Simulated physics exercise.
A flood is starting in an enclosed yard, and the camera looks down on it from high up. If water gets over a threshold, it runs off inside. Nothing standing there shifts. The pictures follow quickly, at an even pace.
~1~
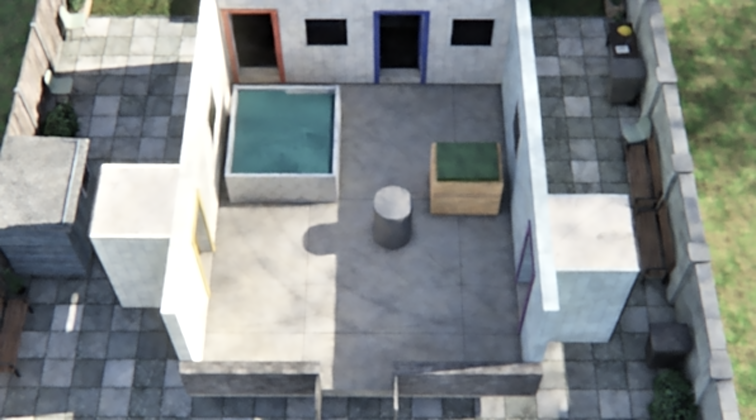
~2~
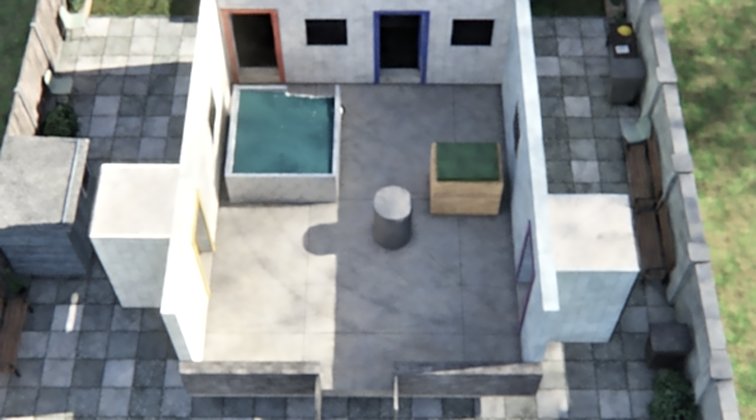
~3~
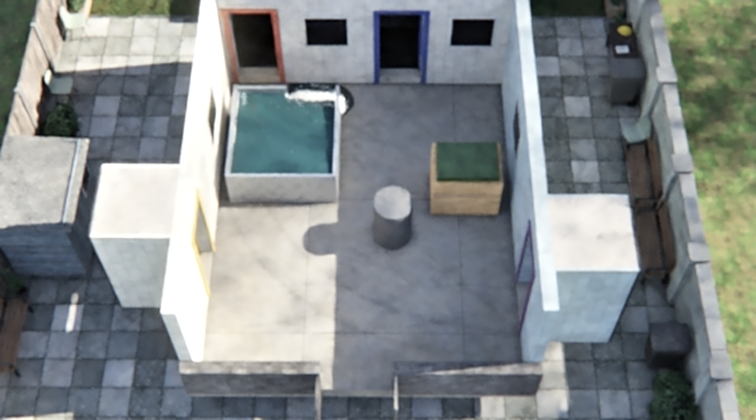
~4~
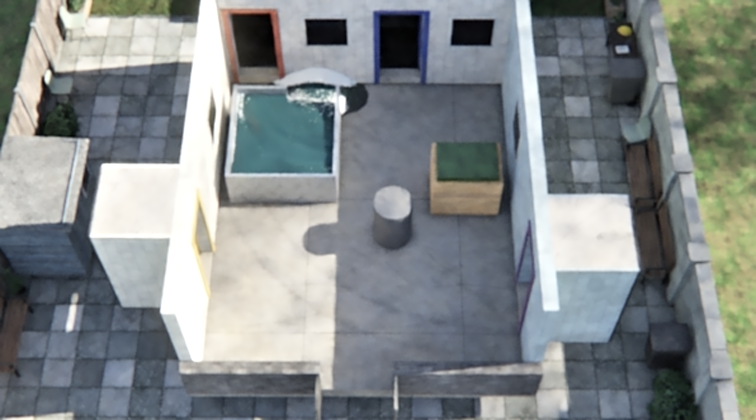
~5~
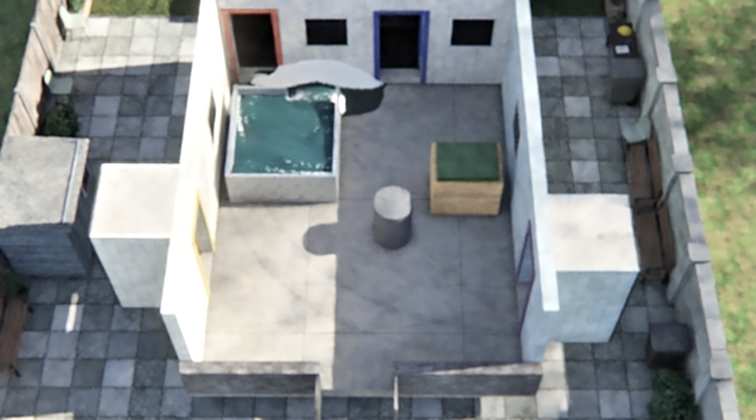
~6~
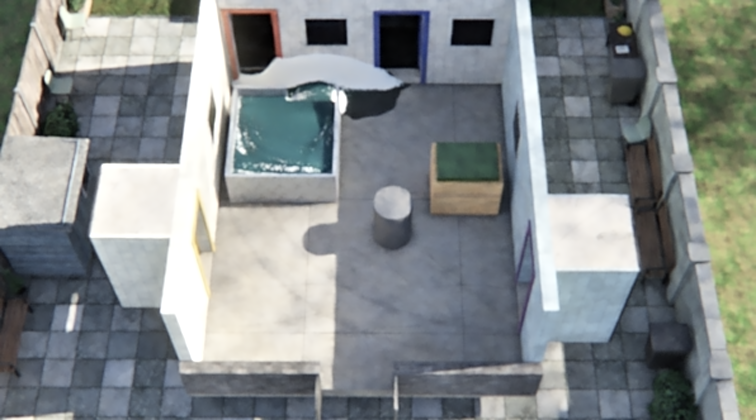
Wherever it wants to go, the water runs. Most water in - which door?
Red door.
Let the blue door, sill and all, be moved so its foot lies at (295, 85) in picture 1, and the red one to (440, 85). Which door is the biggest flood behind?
I'd say the biggest share comes in at the blue one.
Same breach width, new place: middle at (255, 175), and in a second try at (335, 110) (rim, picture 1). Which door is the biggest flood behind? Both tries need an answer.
In the first try it's the one in yellow, in the second the one in blue.
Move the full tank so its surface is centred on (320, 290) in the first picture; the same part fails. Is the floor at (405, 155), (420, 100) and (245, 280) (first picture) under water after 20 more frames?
In order: Reached, reached, unreached.
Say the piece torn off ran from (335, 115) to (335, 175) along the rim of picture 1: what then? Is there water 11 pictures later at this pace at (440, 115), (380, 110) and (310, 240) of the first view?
One by one: Waterlogged, bare, bare.
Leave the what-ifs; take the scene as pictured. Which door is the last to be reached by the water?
I'd point to the door marked purple.
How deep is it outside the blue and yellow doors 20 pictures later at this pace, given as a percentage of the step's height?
I'd put it at close to 70 and 100 per cent.
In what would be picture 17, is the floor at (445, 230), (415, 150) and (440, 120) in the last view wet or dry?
The first spot is spared, the second swamped and the third swamped.
A moment on, water covers 20 % of the floor; yellow door not reached, purple door not reached, blue door a trickle in, red door a trickle in.
Next, water covers 30 % of the floor; yellow door not reached, purple door not reached, blue door a trickle in, red door some in.
Then, water covers 50 % of the floor; yellow door wet at the sill, nothing in, purple door wet at the sill, nothing in, blue door a trickle in, red door some in.
Later, water covers 85 % of the floor; yellow door wet at the sill, nothing in, purple door wet at the sill, nothing in, blue door a trickle in, red door a lot in.
In the end, water covers 100 % of the floor; yellow door wet at the sill, nothing in, purple door wet at the sill, nothing in, blue door a trickle in, red door a lot in; the red door has let in the most.
